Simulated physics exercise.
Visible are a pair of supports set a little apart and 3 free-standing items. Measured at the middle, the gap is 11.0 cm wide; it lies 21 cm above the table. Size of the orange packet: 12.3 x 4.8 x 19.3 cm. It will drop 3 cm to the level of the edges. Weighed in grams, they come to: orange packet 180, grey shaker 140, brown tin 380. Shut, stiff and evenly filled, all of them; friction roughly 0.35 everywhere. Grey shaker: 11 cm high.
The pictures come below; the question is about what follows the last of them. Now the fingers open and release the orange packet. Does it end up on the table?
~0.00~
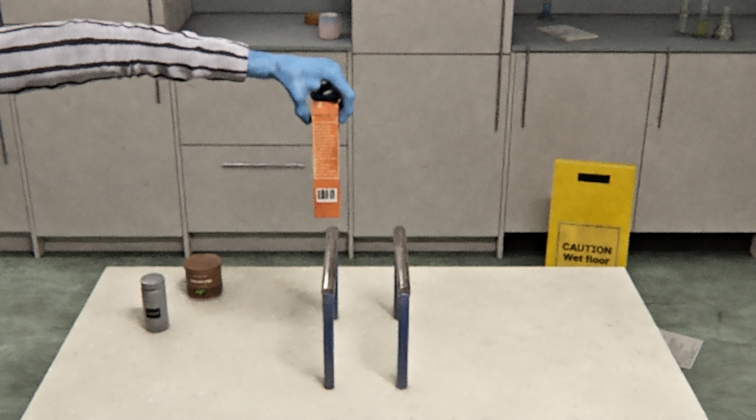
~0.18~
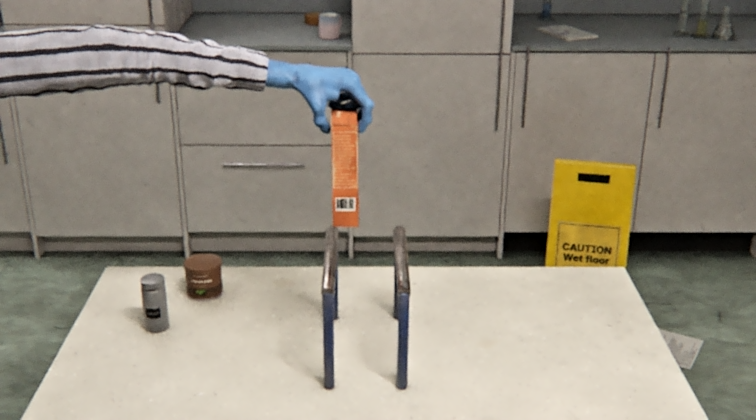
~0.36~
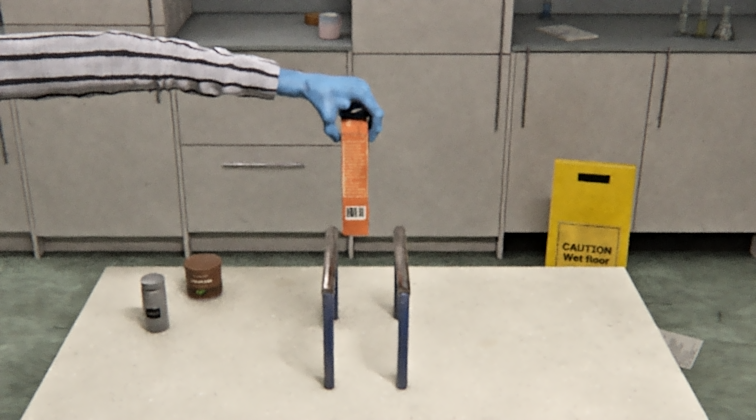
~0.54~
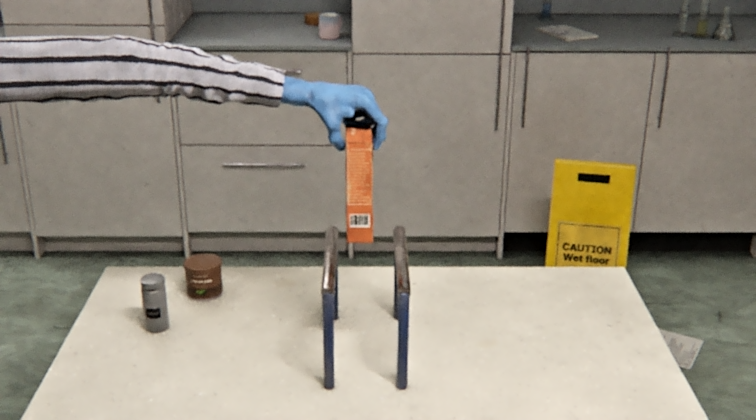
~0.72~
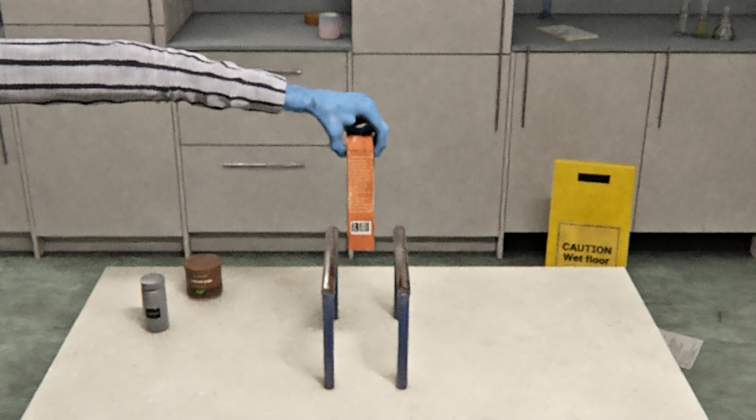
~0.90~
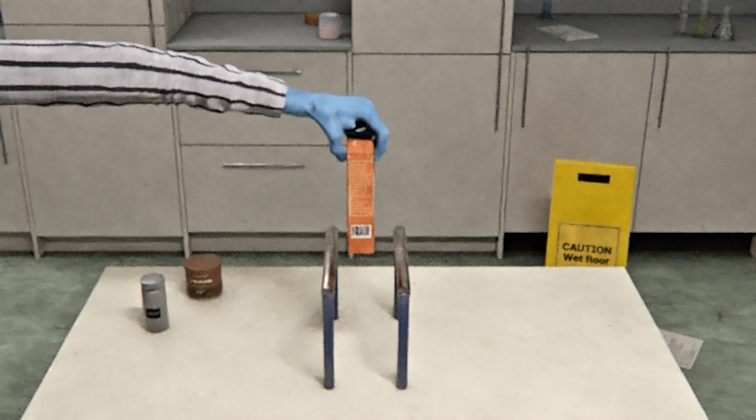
Yes, it slips down.
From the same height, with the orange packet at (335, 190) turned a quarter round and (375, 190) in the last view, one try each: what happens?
First try: It stays on top; second try: It reaches the table.
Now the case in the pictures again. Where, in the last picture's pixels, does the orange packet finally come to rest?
It ends up at about (360, 307).
Around 1.10 s, orange packet shifted 5 cm near (360, 216).
Around 1.20 s, orange packet shifted 20 cm near (360, 287).
Finally (1.9 s), not toppled but over 4 cm from the start, orange packet; the other 2 still in place (within 4 cm). Final places as that camera would see them, orange packet near (360, 308). The packet drops through.
